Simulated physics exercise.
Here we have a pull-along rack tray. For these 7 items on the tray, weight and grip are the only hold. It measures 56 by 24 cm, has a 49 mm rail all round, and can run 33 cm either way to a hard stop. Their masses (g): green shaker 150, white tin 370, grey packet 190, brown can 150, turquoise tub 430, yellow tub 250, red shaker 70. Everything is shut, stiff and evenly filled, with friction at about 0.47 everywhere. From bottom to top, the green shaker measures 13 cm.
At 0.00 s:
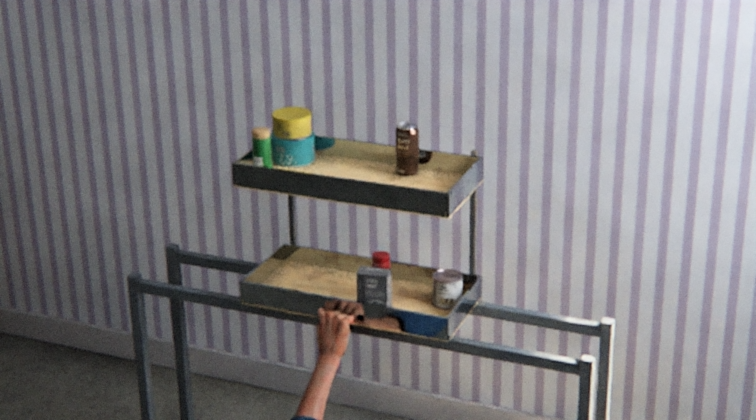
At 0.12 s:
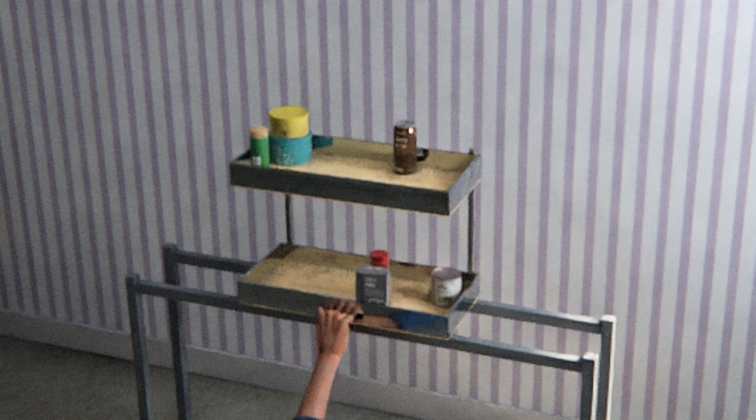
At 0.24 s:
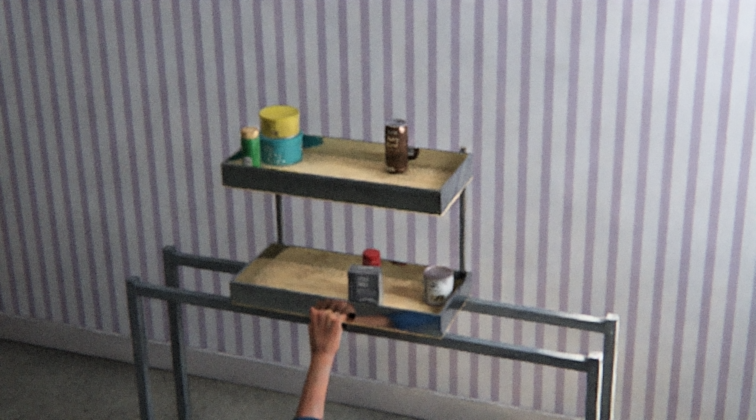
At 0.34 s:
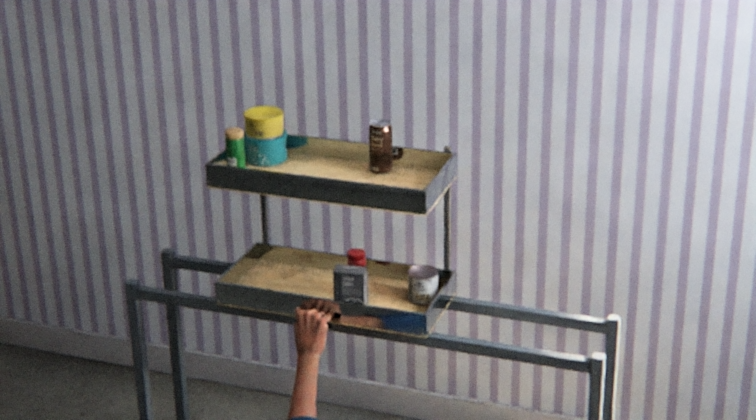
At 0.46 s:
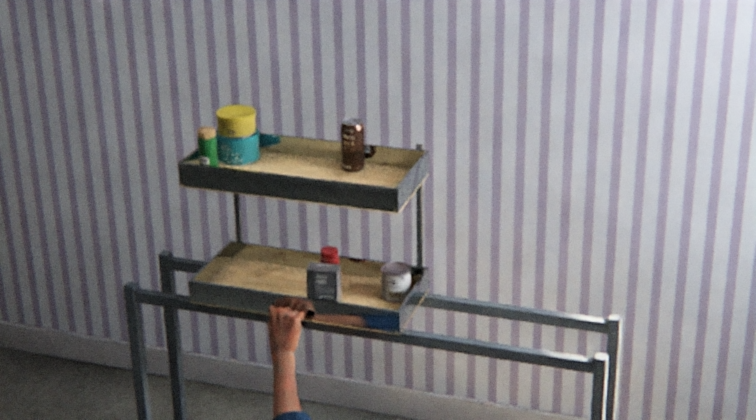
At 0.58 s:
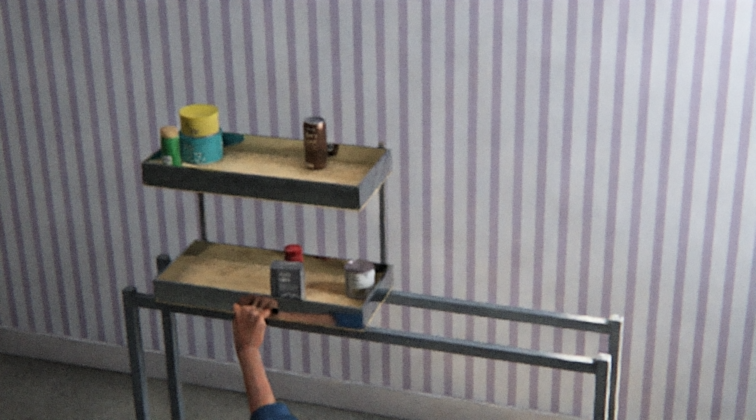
A hand reaching up from the bottom grips the front edge of a two-level rack tray on grey metal rails, seen from slightly above against a wall striped in pale and purple. The upper level holds a green shaker, a yellow tub on a turquoise one and a brown can; the lower has a grey packet, red shaker and white tin. The hand draws the tray left along the rails, slowly then faster, while the view stays still.
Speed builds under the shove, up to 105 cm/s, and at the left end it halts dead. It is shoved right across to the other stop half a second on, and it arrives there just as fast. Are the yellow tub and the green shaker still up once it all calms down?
The yellow tub - knocked down. The green shaker - knocked down.
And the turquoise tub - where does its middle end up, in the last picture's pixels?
Its middle comes to rest around (452, 171).
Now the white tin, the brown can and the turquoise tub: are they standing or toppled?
In the last frame the white tin remains up, the brown can does not stay up and the turquoise tub remains up.
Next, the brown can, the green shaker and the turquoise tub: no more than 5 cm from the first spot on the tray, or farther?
Note: Brown can departs its position. Green shaker departs its position. Turquoise tub departs its position.
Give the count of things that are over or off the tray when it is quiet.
The number here is 4.
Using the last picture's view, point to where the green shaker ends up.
At roughly (430, 199).
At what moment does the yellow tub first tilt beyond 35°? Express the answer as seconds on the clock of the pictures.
I'd say around the 0.9 s mark.
After 0.78 s, tray has slid 33 cm left; yellow tub now off the tray; green shaker 42° off upright near (130, 147); red shaker 33° off upright.
After 1.18 s, tray has slid 33 cm left; green shaker 53° off upright near (134, 151); brown can on its side; red shaker on its side.
After 2.18 s, tray has slid 11 cm right; green shaker 53° off upright near (295, 169); brown can on its side; red shaker on its side.
After 2.48 s, tray has slid 33 cm right; green shaker 66° off upright near (405, 184); brown can on its side; red shaker on its side.
In the end (3.2 s), off the tray and tipped over, yellow tub; toppled on the tray, green shaker, brown can and red shaker; not toppled but over 5 cm from the start, turquoise tub; the other 2 under 5 cm from the start. In the last view, green shaker near (430, 199).
